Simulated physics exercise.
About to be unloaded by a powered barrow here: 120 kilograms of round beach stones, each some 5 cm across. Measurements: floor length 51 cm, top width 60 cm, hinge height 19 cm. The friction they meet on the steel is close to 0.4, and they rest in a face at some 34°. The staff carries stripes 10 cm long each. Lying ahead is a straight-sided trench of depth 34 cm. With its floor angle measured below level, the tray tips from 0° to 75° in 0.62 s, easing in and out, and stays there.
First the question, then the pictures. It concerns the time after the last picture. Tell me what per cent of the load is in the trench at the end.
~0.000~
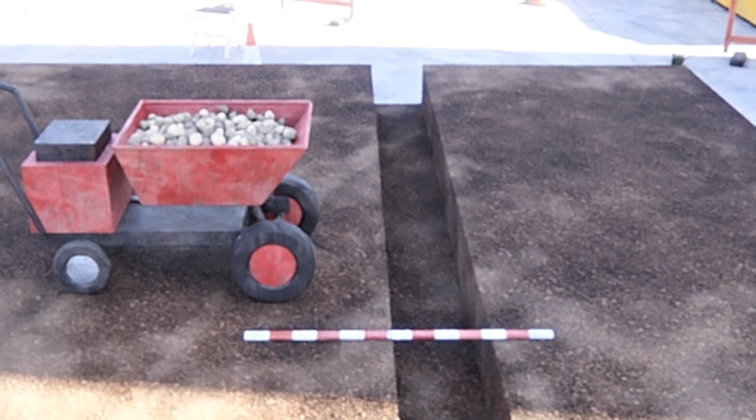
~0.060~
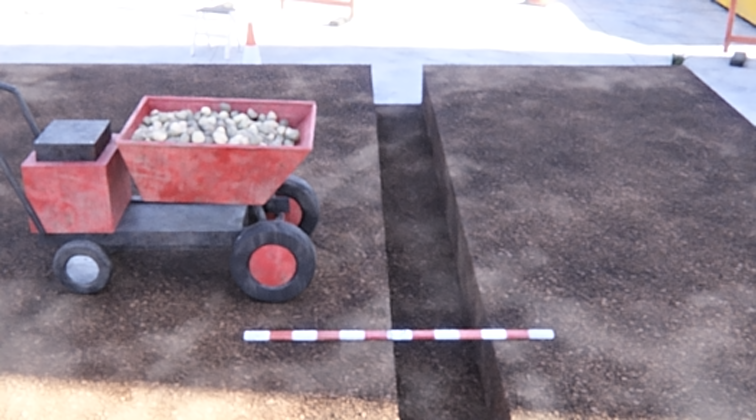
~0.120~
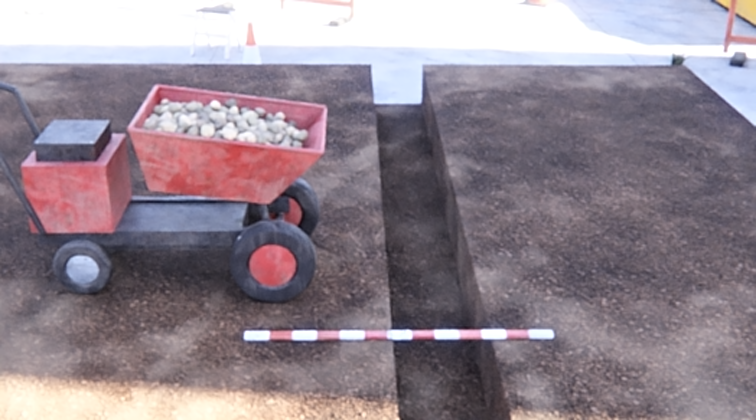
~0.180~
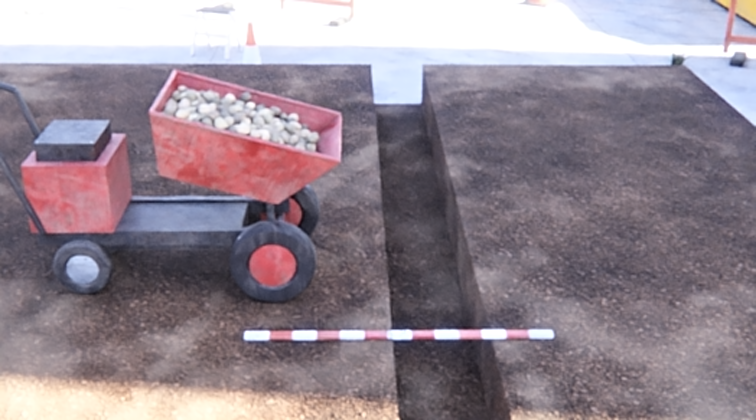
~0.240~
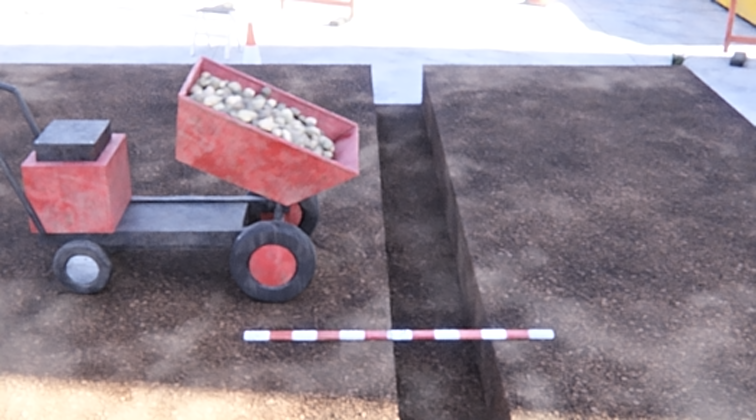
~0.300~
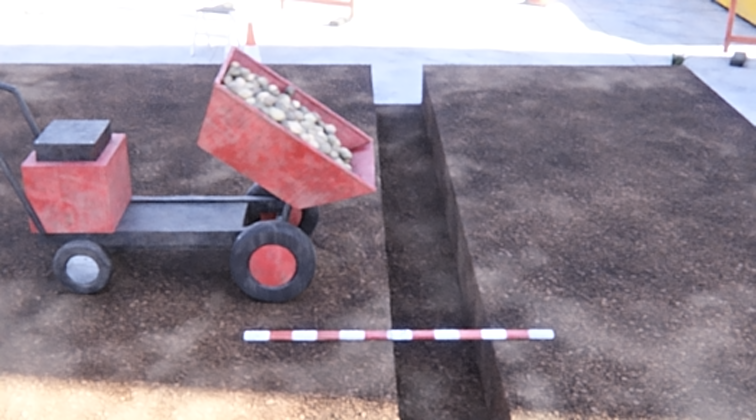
Some 73 per cent.
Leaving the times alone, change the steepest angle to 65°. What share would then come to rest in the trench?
I'd guess some 70 in a hundred.
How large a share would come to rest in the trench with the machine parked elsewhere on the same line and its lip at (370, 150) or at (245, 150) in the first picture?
I'd expect close to 15 per cent at the first and 90 per cent at the second.
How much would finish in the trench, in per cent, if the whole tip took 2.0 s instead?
Probably about 100 in a hundred.
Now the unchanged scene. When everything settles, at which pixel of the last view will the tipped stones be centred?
(451, 317).
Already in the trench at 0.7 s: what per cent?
About 45 per cent by then.
After 0.5 s the floor is at 63°; 100 % in the tray; the foremost stones are at (391, 204).
After 0.7 s the floor is at 75°; 50 % in the tray, 46 % in the trench, 3 % past the trench; the foremost stones are at (497, 277).
After 1.1 s the floor is at 75°; 7 % in the tray, 66 % in the trench, 27 % past the trench; the foremost stones are at (678, 281).
After 3.0 s the floor is at 75°; 0 % in the tray, 73 % in the trench, 27 % past the trench; the foremost stones are past the picture's edge.
